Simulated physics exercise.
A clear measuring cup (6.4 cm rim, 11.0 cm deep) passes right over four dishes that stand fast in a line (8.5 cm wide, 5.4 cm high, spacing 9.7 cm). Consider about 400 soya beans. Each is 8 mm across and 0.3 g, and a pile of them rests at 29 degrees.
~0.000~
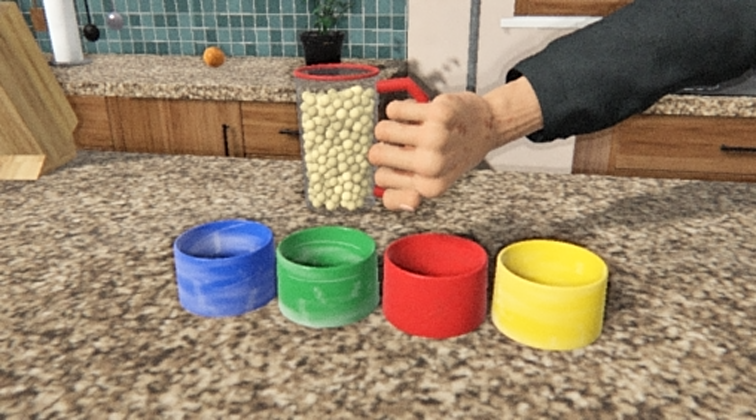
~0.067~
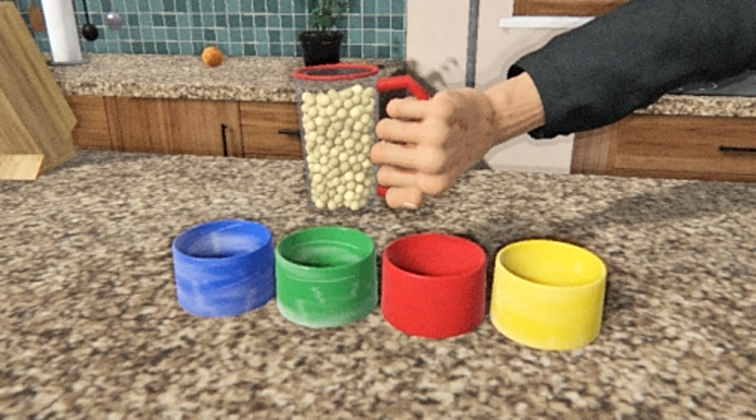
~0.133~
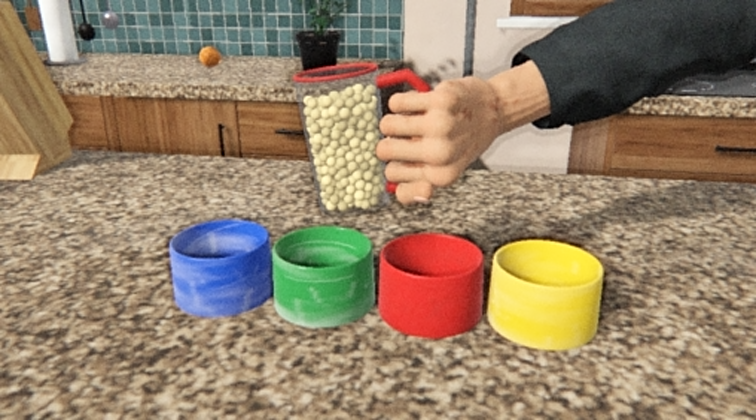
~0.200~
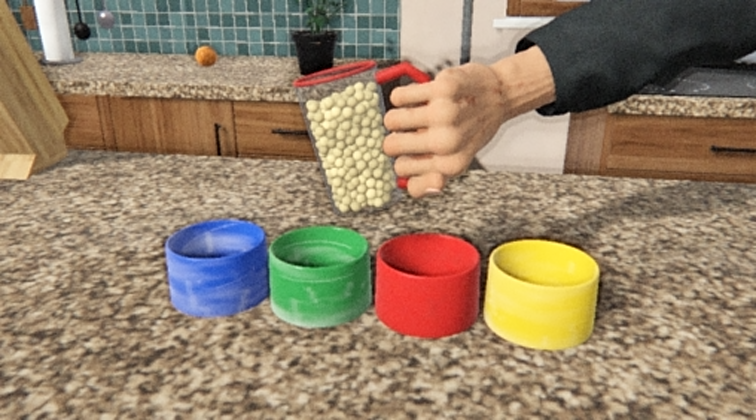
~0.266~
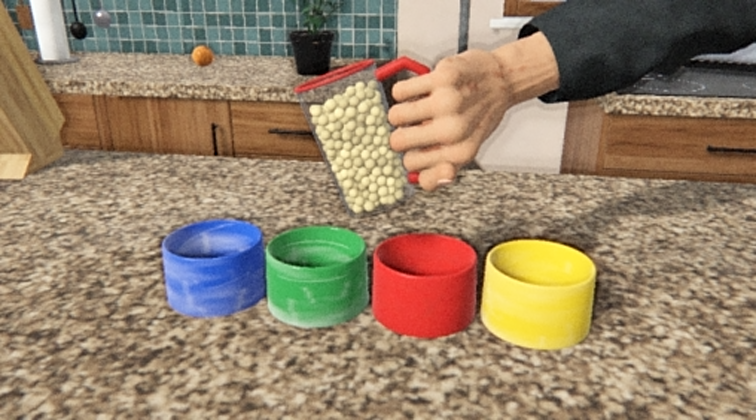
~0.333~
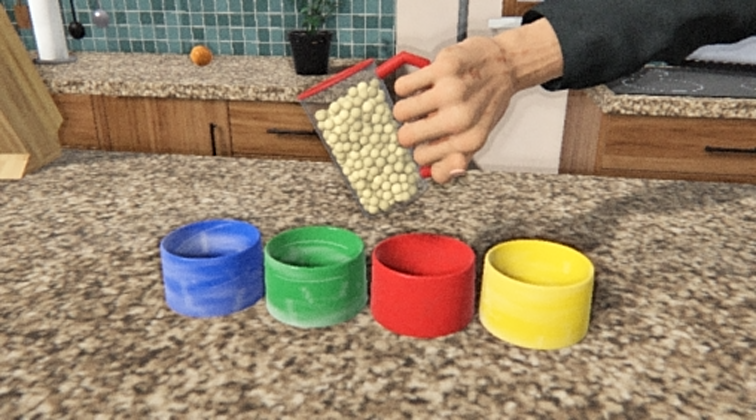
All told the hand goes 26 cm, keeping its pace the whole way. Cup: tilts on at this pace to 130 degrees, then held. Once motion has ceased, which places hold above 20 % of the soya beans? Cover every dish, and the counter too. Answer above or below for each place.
Red: Above, blue: Below, green: Below, yellow: Below, counter: Below.
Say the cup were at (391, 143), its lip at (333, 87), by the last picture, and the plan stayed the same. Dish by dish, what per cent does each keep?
Red 0; blue 0; green 0; yellow 100.
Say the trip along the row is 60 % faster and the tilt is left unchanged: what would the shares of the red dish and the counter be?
In that case red 0; counter 10.
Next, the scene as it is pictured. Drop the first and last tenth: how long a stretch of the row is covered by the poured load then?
That stretch measures near 6 centimetres.
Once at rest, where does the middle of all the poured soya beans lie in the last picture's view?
I'd put it at about (428, 286).
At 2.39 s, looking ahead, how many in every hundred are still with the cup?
Roughly 0 in a hundred.
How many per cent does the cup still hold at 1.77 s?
About 0 per cent.
After 1.19 s, tilt 110 degrees; cup holds 85 %, red 10 %.
After 1.77 s, tilt 130 degrees; cup holds 0 %, red 85 %, yellow 5 %.
After 2.39 s, tilt 130 degrees; cup holds 0 %, red 85 %, yellow 5 %.
At rest (2.7 s), red 85 %, blue 0 %, green 0 %, yellow 5 %, counter 10 %.
